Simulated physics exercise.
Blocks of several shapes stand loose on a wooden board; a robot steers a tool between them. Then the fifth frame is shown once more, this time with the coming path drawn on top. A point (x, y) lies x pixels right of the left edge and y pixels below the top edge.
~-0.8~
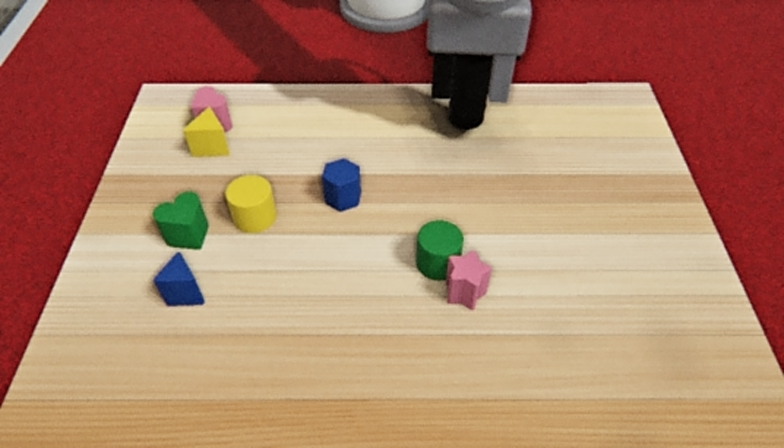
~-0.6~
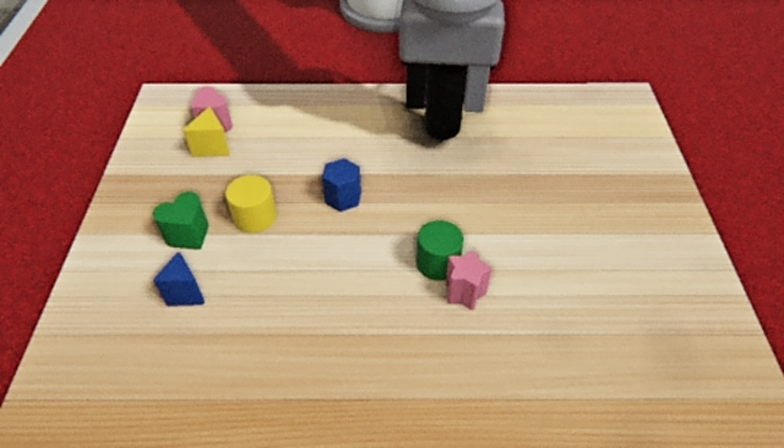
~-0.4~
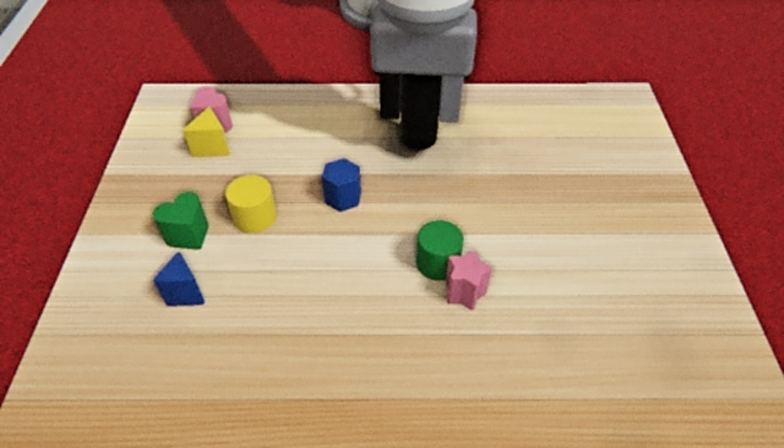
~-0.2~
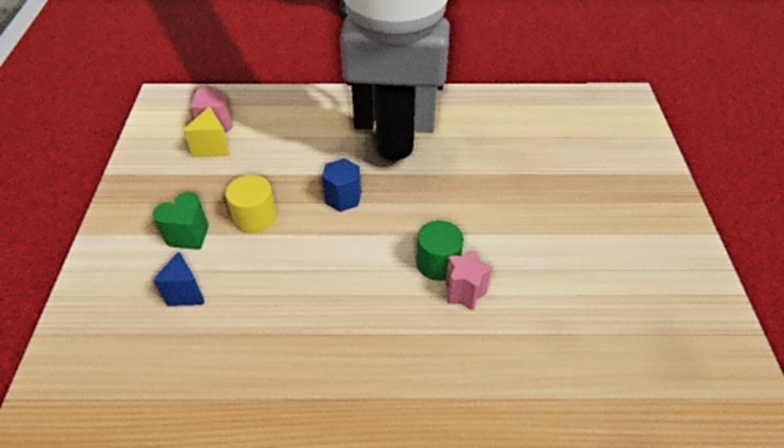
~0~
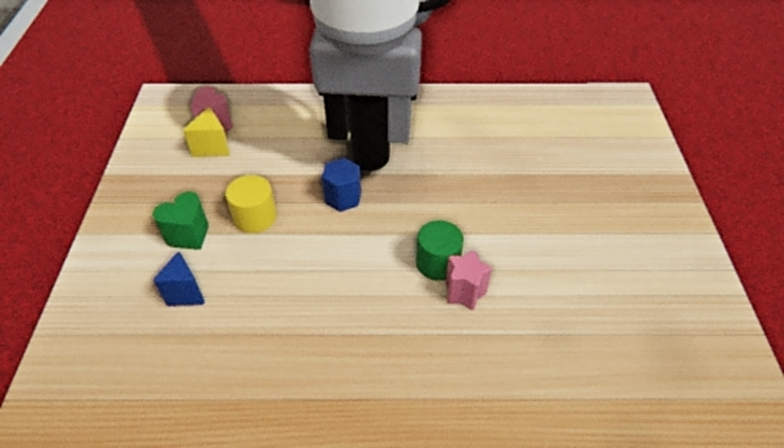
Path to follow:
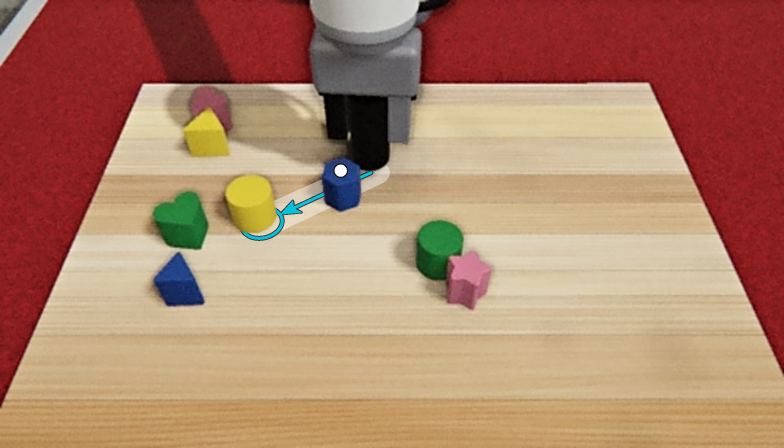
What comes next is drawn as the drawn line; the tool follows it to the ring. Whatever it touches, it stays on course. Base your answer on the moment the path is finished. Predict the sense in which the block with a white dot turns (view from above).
Turns anticlockwise.
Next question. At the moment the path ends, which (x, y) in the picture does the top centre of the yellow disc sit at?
I predict (211, 198).
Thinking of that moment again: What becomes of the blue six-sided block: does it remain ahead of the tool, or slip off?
That block drops off.
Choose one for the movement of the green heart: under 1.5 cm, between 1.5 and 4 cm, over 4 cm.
It goes under 1.5 cm.
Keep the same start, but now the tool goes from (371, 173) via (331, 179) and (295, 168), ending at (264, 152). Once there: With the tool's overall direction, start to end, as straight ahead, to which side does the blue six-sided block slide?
Off to the left side.
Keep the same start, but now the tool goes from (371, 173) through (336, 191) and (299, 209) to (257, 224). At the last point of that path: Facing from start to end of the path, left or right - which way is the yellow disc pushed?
Side: Right.
Path on the board, in a line from (371, 173) to (262, 223); the dot is on the blue six-sided block.
What follows on the original path. One third of the way, tool at (334, 175); blue six-sided block at (318, 188), turned 30° anticlockwise.
Two thirds of the way, tool at (297, 192); blue six-sided block at (297, 208), turned 85° anticlockwise.
At the end, tool at (259, 209); green heart at (169, 209), turned 15° anticlockwise; yellow disc at (211, 198); blue six-sided block at (289, 214), turned 125° anticlockwise.
